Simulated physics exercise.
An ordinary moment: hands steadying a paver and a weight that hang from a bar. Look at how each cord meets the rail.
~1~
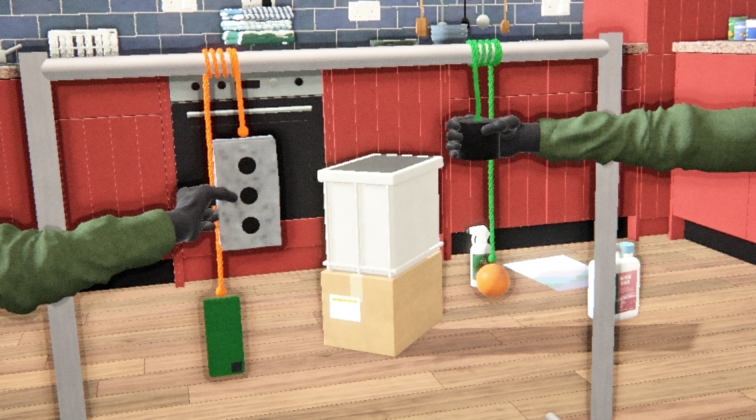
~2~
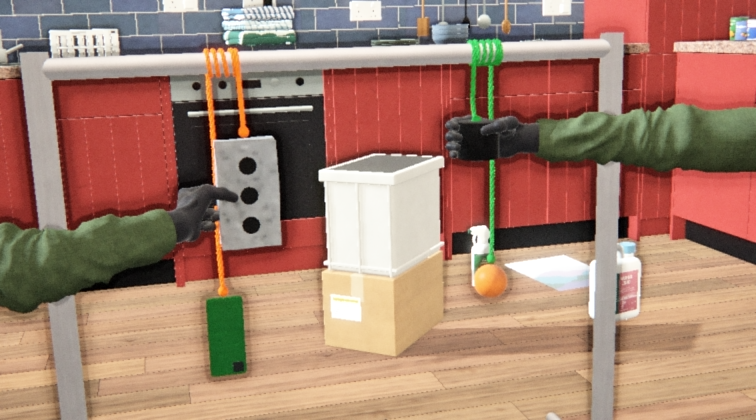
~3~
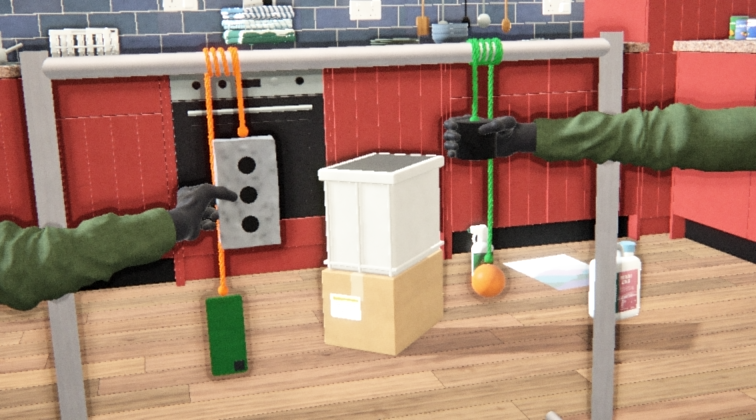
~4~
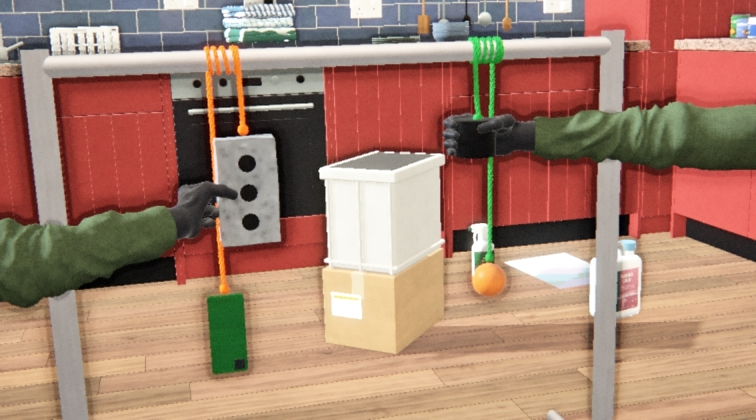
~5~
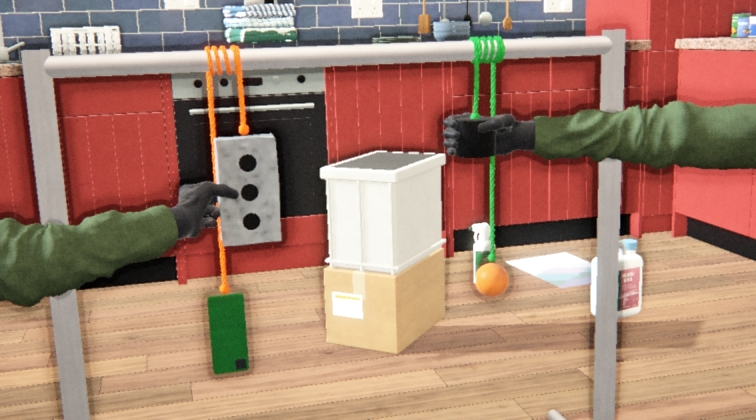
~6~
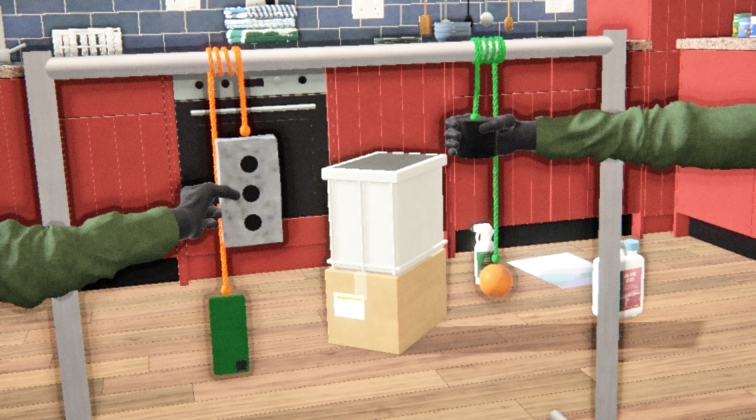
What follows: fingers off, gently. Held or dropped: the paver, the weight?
As it turns out, the paver is held; the weight keeps its height.
Then, 0.24 s later than the last view, paver in the air near (249, 173); weight in the air near (478, 145).
Then, 0.64 s later than the last view, paver in the air near (241, 160); weight in the air near (480, 142).
Then, 1.14 s later than the last view, paver in the air near (246, 176); weight in the air near (480, 142).
Finally, paver in the air near (245, 183); weight in the air near (480, 142). The paver keeps its height and the weight stays hanging.
